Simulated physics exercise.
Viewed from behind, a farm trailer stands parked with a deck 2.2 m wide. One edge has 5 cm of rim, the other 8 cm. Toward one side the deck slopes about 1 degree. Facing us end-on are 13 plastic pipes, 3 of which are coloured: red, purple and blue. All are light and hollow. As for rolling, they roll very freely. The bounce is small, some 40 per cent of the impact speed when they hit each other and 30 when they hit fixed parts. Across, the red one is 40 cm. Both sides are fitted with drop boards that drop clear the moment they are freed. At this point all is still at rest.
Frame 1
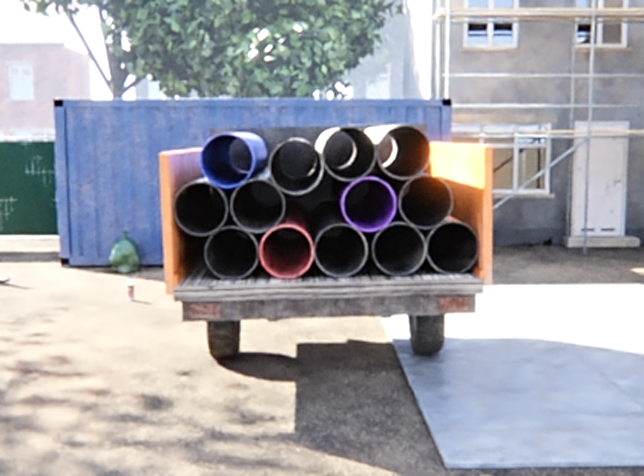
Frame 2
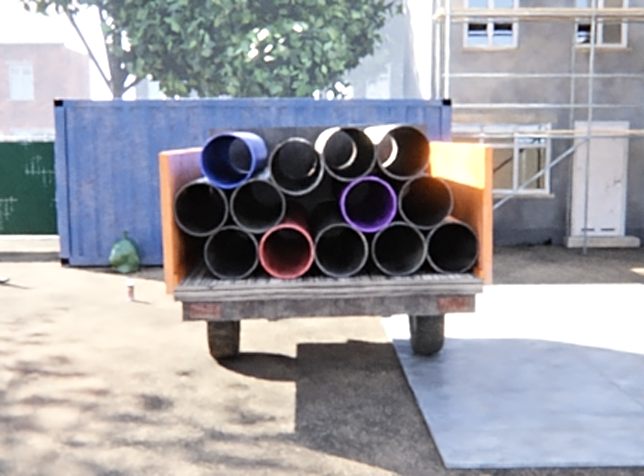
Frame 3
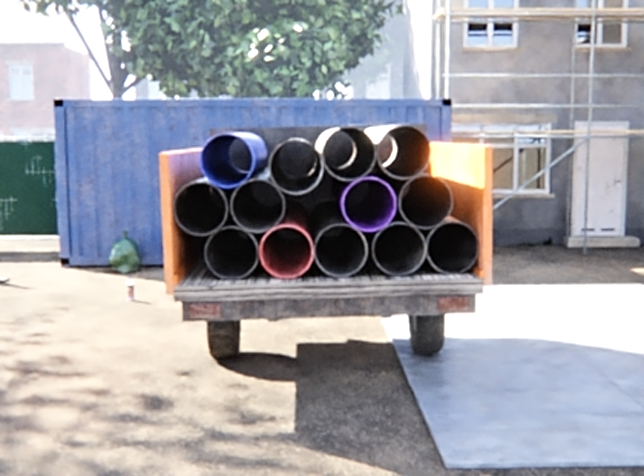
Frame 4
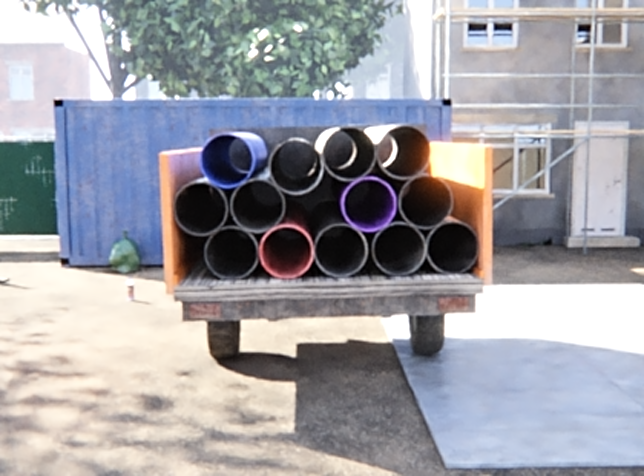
Pipes with dark, red, purple and blue rims lying stacked on a parked trailer between orange side boards, nothing moving.
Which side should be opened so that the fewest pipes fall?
My guess is the right side spills less.
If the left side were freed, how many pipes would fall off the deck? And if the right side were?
2 if the left side goes, 0 if the right side goes.
With the left side gone, after 0.7 s, red is on the deck, 80 cm from the left edge, rolling left; purple is up on others, 80 cm from the right edge; blue is dropping off the left side; 2 gone from the deck.
With the left side gone, finally, red is on the deck, 75 cm from the left edge; purple is up on others, 85 cm from the right edge; blue is on the ground to the left; 2 gone from the deck.
With the right side gone, after 0.7 s, red is on the deck, 80 cm from the left edge; purple is up on others, 80 cm from the right edge; blue is up on others, 40 cm from the left edge; 0 gone from the deck.
With the right side gone, finally, red is on the deck, 80 cm from the left edge; purple is up on others, 80 cm from the right edge; blue is up on others, 40 cm from the left edge; 0 gone from the deck.
